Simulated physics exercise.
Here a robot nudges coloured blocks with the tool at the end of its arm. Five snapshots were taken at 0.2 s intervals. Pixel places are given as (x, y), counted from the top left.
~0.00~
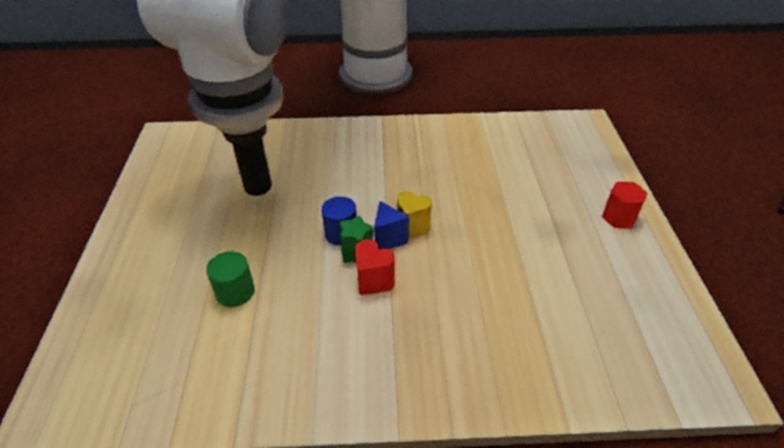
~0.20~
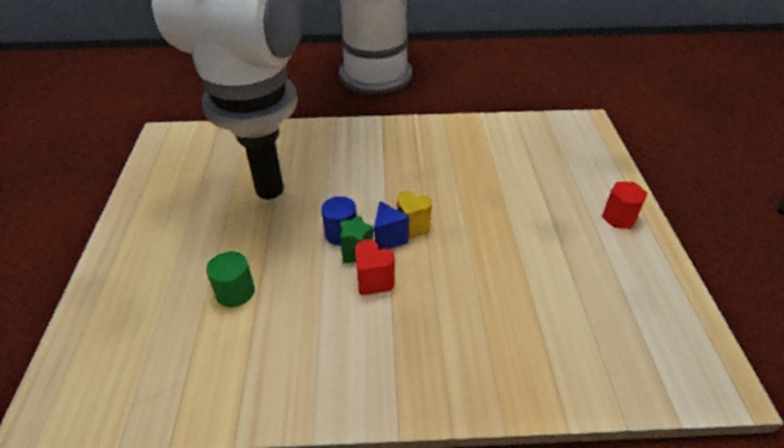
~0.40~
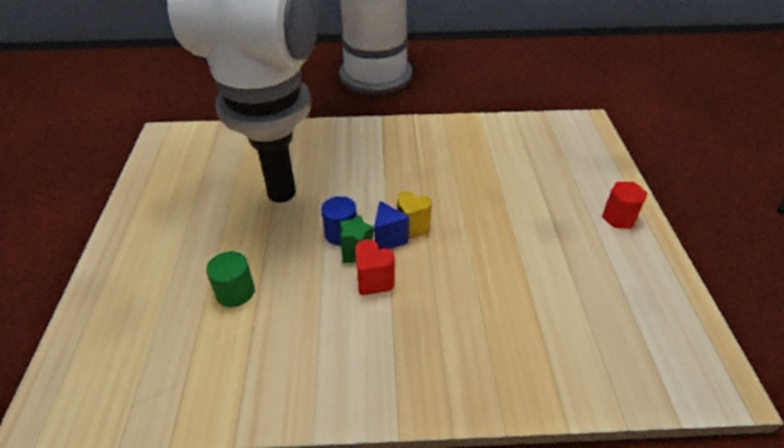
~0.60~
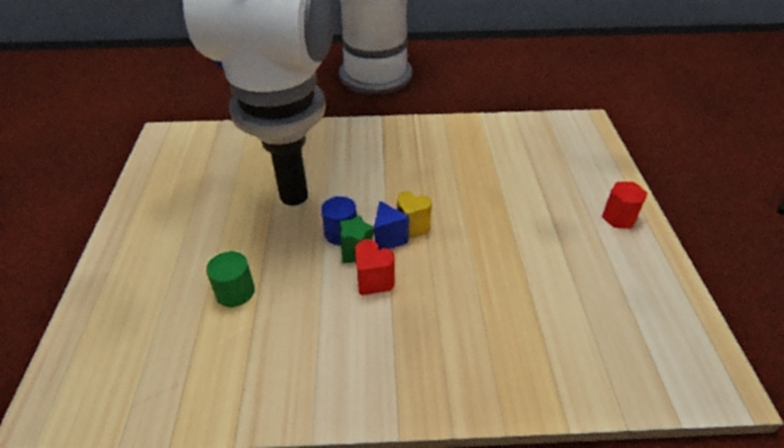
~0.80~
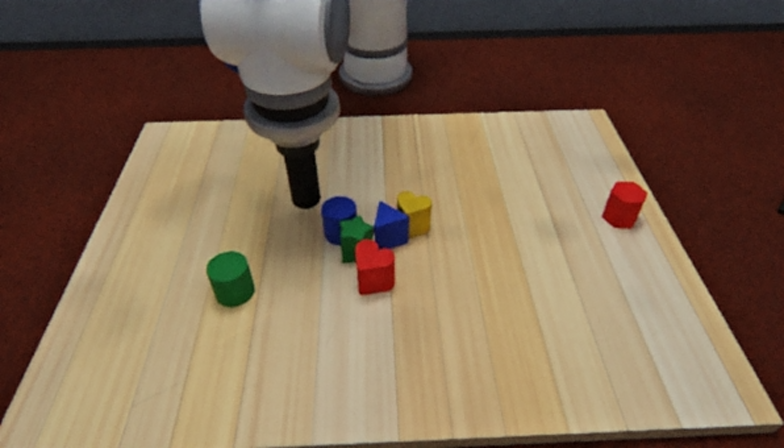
Robot arm moving its black tool slowly rightward over a wooden board toward a cluster of coloured blocks, which stay still.
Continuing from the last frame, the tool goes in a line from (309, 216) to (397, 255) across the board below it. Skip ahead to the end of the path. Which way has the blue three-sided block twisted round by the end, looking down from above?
Direction: Anticlockwise.
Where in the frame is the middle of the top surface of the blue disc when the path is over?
I predict (419, 250).
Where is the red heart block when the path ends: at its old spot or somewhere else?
That block will leave its spot.
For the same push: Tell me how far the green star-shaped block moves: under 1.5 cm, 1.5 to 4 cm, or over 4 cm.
It falls in the over 4 cm band.
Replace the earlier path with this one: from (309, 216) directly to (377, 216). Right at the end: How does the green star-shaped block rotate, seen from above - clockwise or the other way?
The block turns clockwise.
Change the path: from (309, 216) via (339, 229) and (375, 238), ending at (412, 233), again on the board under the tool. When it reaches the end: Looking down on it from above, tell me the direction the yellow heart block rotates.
From above, counter-clockwise.
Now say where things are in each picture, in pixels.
The first frame shows tool tip (258, 188); block tops, blue disc (339, 207); green star-shaped block (355, 228); red heart block (372, 255); blue three-sided block (388, 214).
The second frame shows tool (270, 192); blocks unchanged.
The third frame shows tool (282, 195); blocks unchanged.
The fourth frame shows tool (294, 198); blocks unchanged.
The fifth frame shows tool (307, 201); blue disc (339, 207); green star-shaped block (355, 228); red heart block (372, 255); blue three-sided block (388, 214).
The first path, step by step. One third of the way, tool (335, 214); blue disc (359, 217); green star-shaped block (369, 238); red heart block (382, 267).
Two thirds of the way, tool (365, 227); blue disc (388, 234); green star-shaped block (389, 258), turned 20° clockwise; red heart block (391, 291), turned 25° clockwise; blue three-sided block (413, 221), turned 40° anticlockwise.
At the end, tool (397, 240); blue disc (419, 250); green star-shaped block (401, 271), turned 55° clockwise; red heart block (391, 304), turned 25° clockwise; blue three-sided block (422, 220), turned 50° anticlockwise.
